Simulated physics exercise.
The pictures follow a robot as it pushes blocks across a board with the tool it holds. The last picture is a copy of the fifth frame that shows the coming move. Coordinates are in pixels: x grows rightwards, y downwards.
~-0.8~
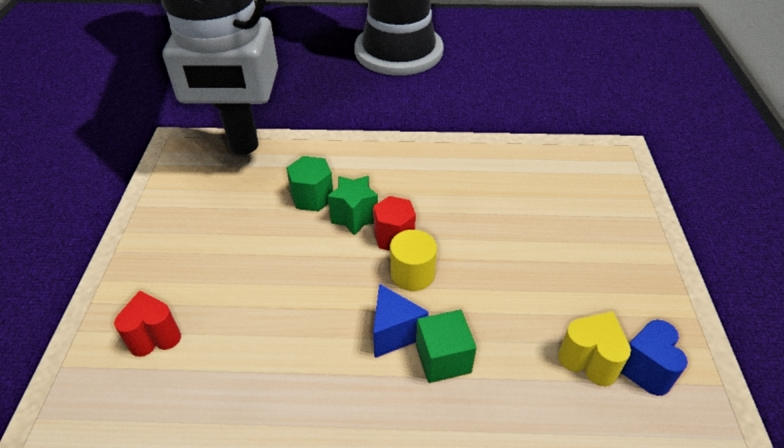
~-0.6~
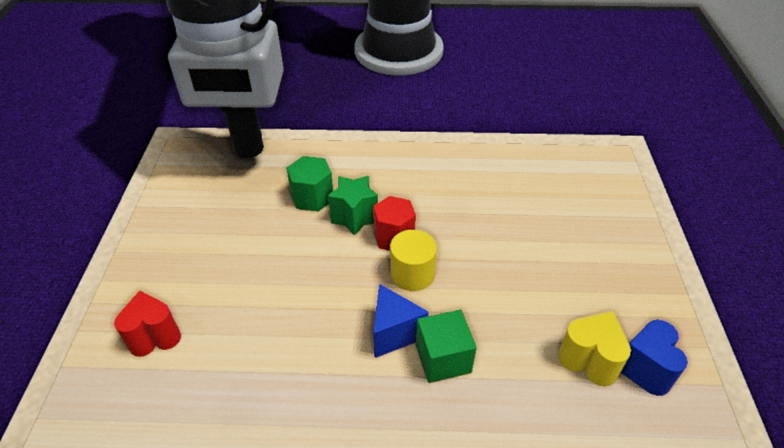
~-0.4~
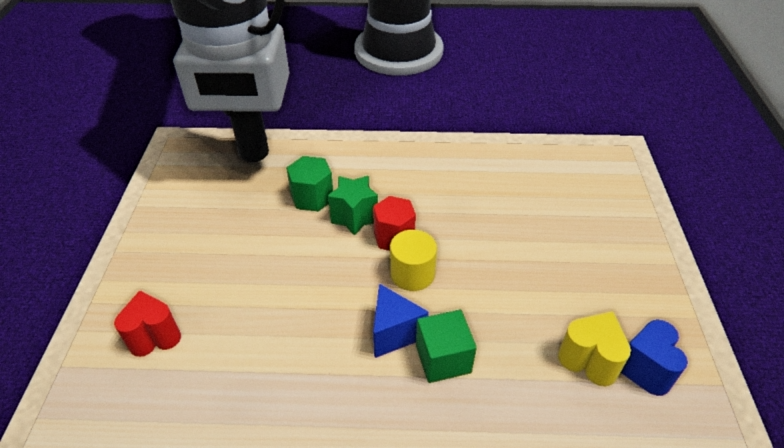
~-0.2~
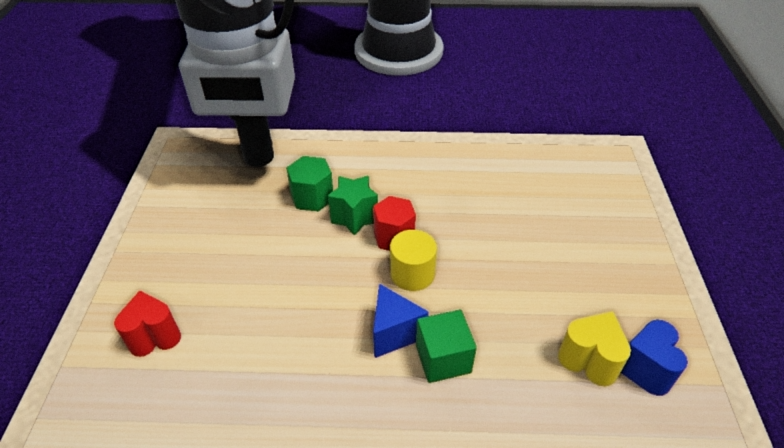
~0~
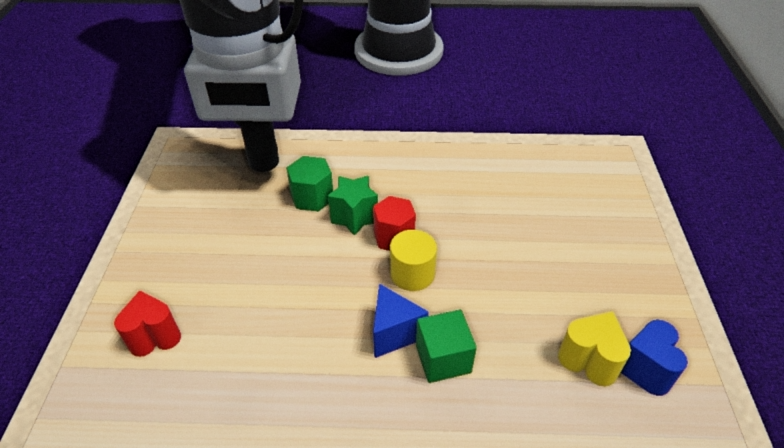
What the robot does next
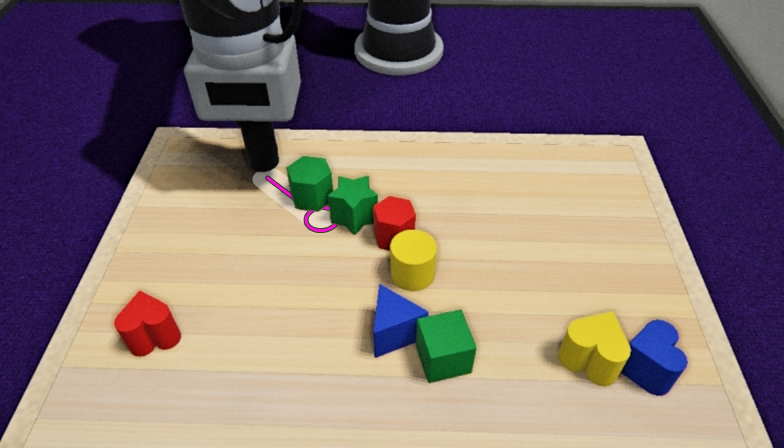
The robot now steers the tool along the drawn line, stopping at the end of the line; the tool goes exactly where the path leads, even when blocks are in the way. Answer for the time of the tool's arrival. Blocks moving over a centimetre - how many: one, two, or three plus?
The count is three or more.
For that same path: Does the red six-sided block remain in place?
Short answer: No.
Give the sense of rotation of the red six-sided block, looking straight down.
It ends up turned clockwise.
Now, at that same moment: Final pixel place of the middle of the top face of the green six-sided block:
That would be at about pixel (354, 180).
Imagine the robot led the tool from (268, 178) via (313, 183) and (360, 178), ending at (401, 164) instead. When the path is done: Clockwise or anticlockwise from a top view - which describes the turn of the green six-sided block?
Viewed from above, clockwise.
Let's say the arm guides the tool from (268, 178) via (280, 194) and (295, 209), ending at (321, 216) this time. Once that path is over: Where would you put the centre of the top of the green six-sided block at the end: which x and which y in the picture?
Most likely (351, 175).
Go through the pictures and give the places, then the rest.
The first picture shows lower end of the tool (244, 147), tops of blocks, green six-sided block (309, 169), green star block (353, 189), red six-sided block (394, 210).
The second picture shows tool (249, 150), blocks as before.
The third picture shows tool (254, 154), blocks as before.
The fourth picture shows tool (260, 158), blocks as before.
The fifth picture shows tool (265, 163), green six-sided block (309, 169), green star block (353, 189), red six-sided block (394, 210).
The drawn path runs in a line from (268, 178) to (322, 219).
What follows on the original path. Halfway along, tool (291, 183); green six-sided block (326, 173), turned 25° anticlockwise; green star block (357, 189), turned 15° clockwise.
At the end, tool (320, 204); green six-sided block (354, 180), turned 60° anticlockwise; green star block (392, 189); red six-sided block (410, 214), turned 35° clockwise.
